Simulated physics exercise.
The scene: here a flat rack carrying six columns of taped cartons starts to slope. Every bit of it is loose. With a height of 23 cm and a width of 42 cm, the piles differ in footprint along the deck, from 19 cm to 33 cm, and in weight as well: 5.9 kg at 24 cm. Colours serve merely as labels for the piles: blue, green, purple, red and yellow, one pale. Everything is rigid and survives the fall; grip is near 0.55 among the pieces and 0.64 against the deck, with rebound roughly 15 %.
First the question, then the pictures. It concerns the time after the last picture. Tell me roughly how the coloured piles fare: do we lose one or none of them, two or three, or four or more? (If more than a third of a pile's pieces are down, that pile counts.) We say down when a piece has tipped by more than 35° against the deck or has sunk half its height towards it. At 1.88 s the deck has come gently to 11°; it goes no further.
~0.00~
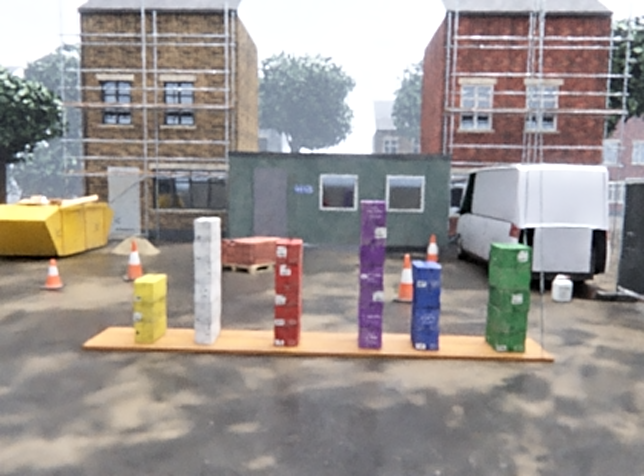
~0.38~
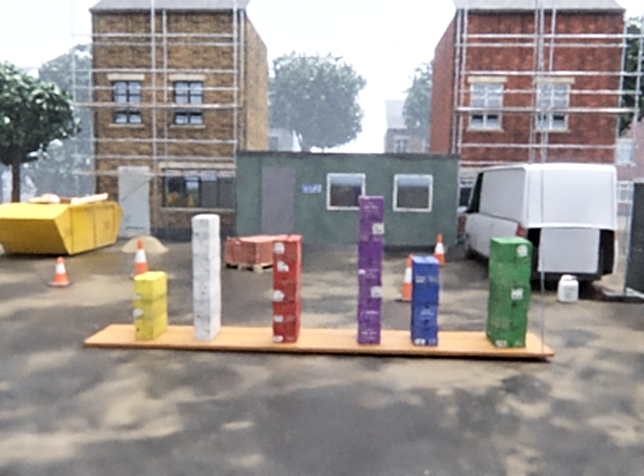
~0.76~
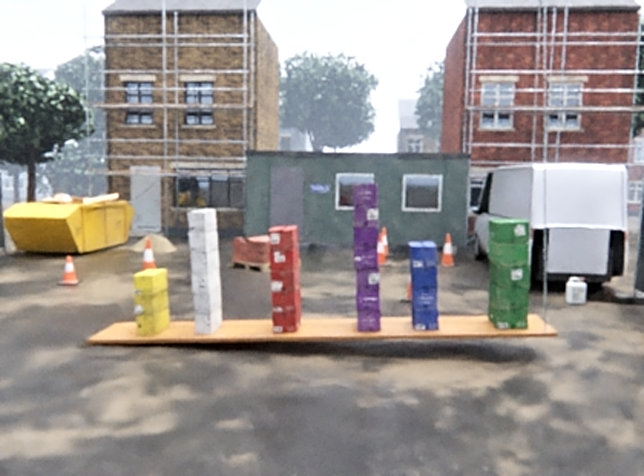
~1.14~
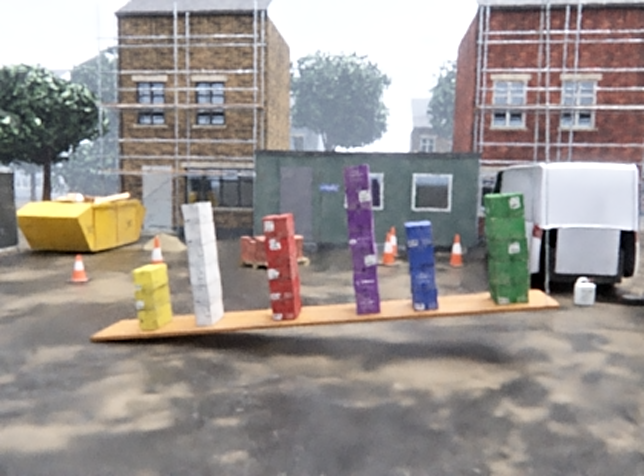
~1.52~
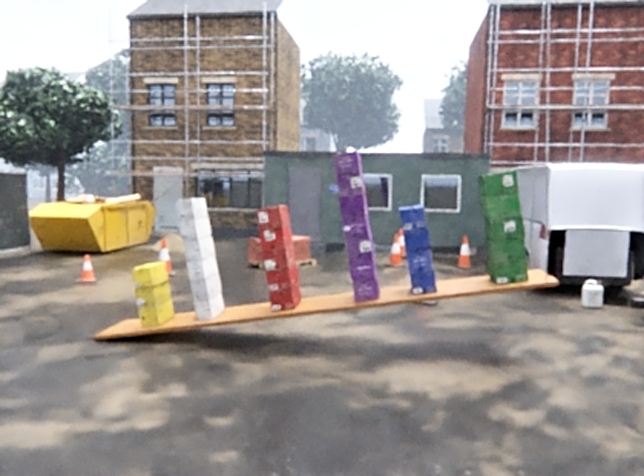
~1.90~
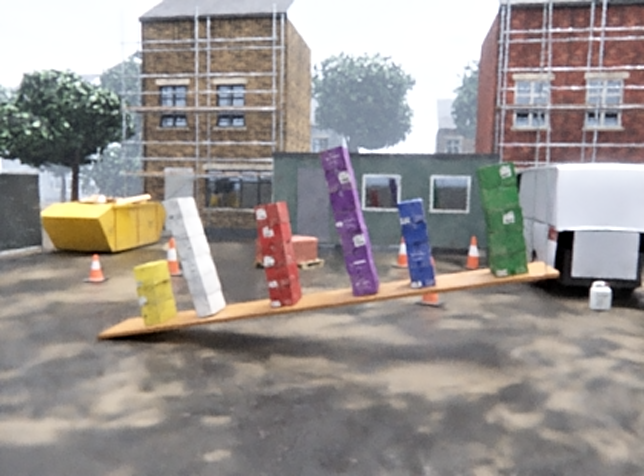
We lose two or three.
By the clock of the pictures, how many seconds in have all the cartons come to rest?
I'd say around 4.0 seconds.
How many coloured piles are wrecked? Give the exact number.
That comes to 3 in all.
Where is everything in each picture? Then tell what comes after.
In the first frame (each place is the centre of the face we see best; the camera moves round a little; leans and shifts are taken against what carries them), middle of the deck's edge (315, 354) slope 0°; top purple carton (374, 213); top green carton (517, 259); the others all in place.
In the second frame, middle of the deck's edge (313, 350) slope 1°; top purple carton (372, 208).
In the third frame, middle of the deck's edge (313, 339) slope 3°; top purple carton (365, 194).
In the fourth frame, middle of the deck's edge (312, 324) slope 7°; top purple carton (356, 176).
In the fifth frame, middle of the deck's edge (310, 313) slope 10°; top purple carton (346, 163).
In the sixth frame, middle of the deck's edge (309, 308) slope 11°; top purple carton (333, 159) tilted 4°; top red carton (267, 215); 7 have shifted.
By 2.48 s, slope 11°; 1 of the 24 other cartons down; top purple carton tilted 28°, 15 cm lower; top yellow carton tilted 9°.
By 2.98 s, slope 11°; 15 of the 24 other cartons down; top yellow carton on its side; top purple carton tilted 49°, 72 cm lower.
When it is over (4.3 s), slope 11°; 15 of the 24 other cartons down; top red carton on its side; top yellow carton on its side. Wrecked, purple, red and yellow. In pixels of the last frame, middles, top red carton near (145, 300), top yellow carton near (90, 321).
